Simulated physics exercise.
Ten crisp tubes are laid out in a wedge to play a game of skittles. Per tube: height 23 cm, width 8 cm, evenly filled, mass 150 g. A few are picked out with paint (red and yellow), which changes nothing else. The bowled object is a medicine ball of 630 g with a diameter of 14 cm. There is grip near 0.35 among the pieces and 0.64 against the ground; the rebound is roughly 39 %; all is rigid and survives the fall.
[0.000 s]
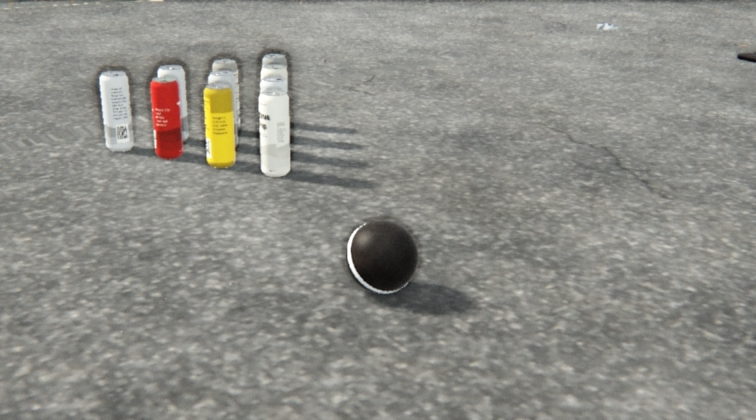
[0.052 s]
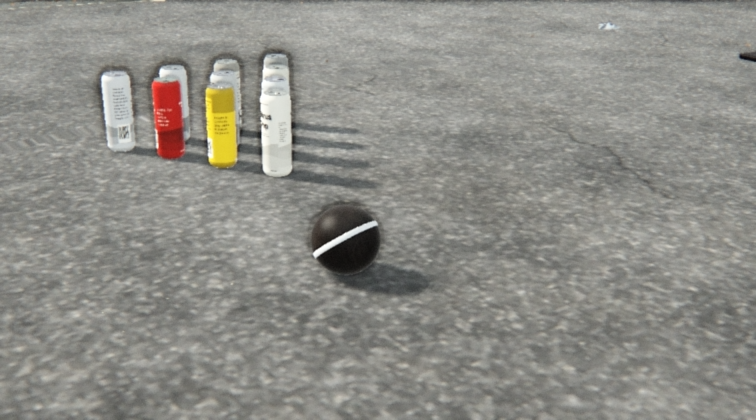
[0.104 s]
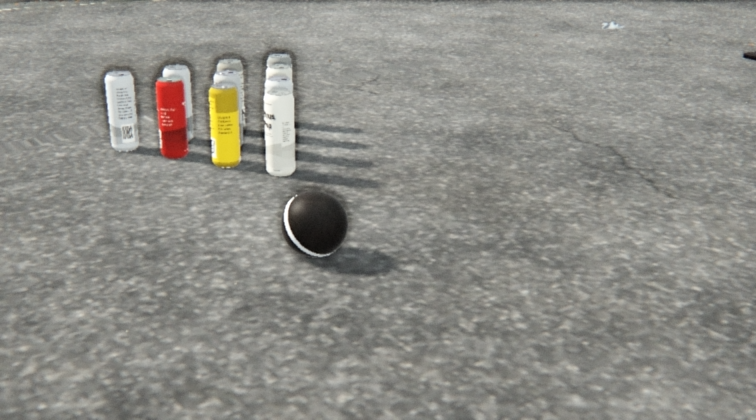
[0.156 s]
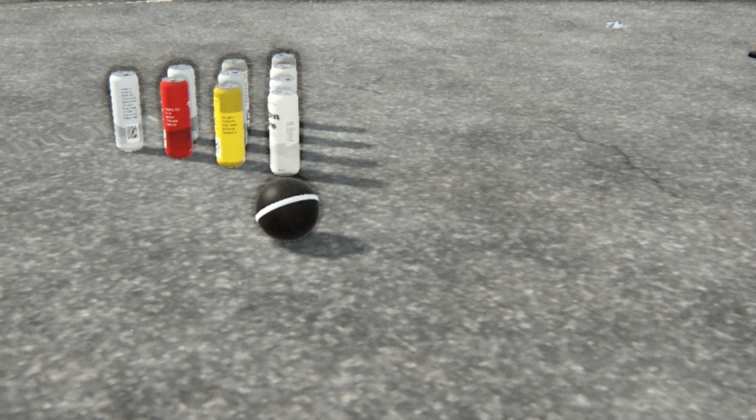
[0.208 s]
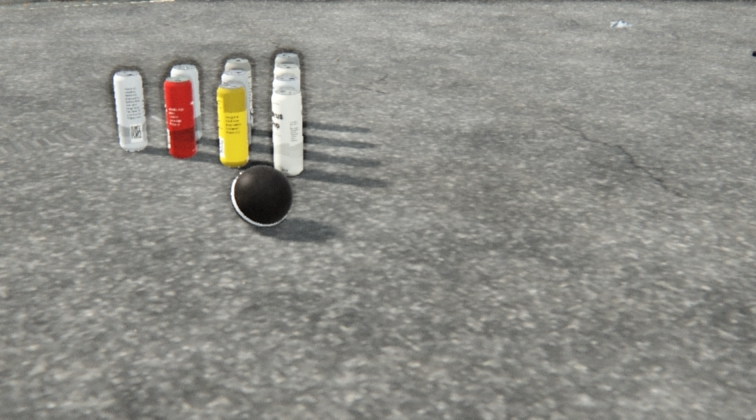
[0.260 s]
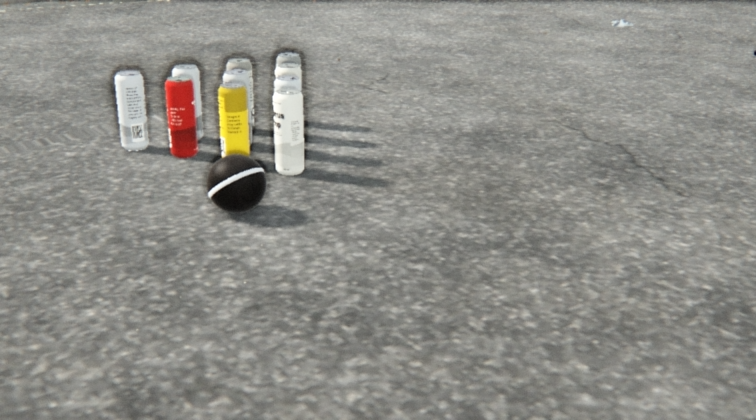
In the video, a black ball with a thin white stripe rolls leftward and away from the viewer across gray pavement, drawing near a cluster of upright white, red and yellow tubes that stay standing and undisturbed.
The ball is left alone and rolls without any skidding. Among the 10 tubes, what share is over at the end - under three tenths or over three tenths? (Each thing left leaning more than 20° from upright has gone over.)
I would say under three tenths of them.
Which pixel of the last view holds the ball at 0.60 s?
It should be about (101, 127) in pixels.
After 0.56 s, ball still moving; none of the 10 tubes over, 1 disturbed.
After 0.80 s, ball still moving; 1 of the 10 tubes over.
At rest (1.4 s), ball rolling away; 1 of the 10 tubes over; red tube unmoved; yellow tube unmoved. That is 10 per cent. As the last picture would show them, middles, red tube near (182, 118), yellow tube near (235, 125).
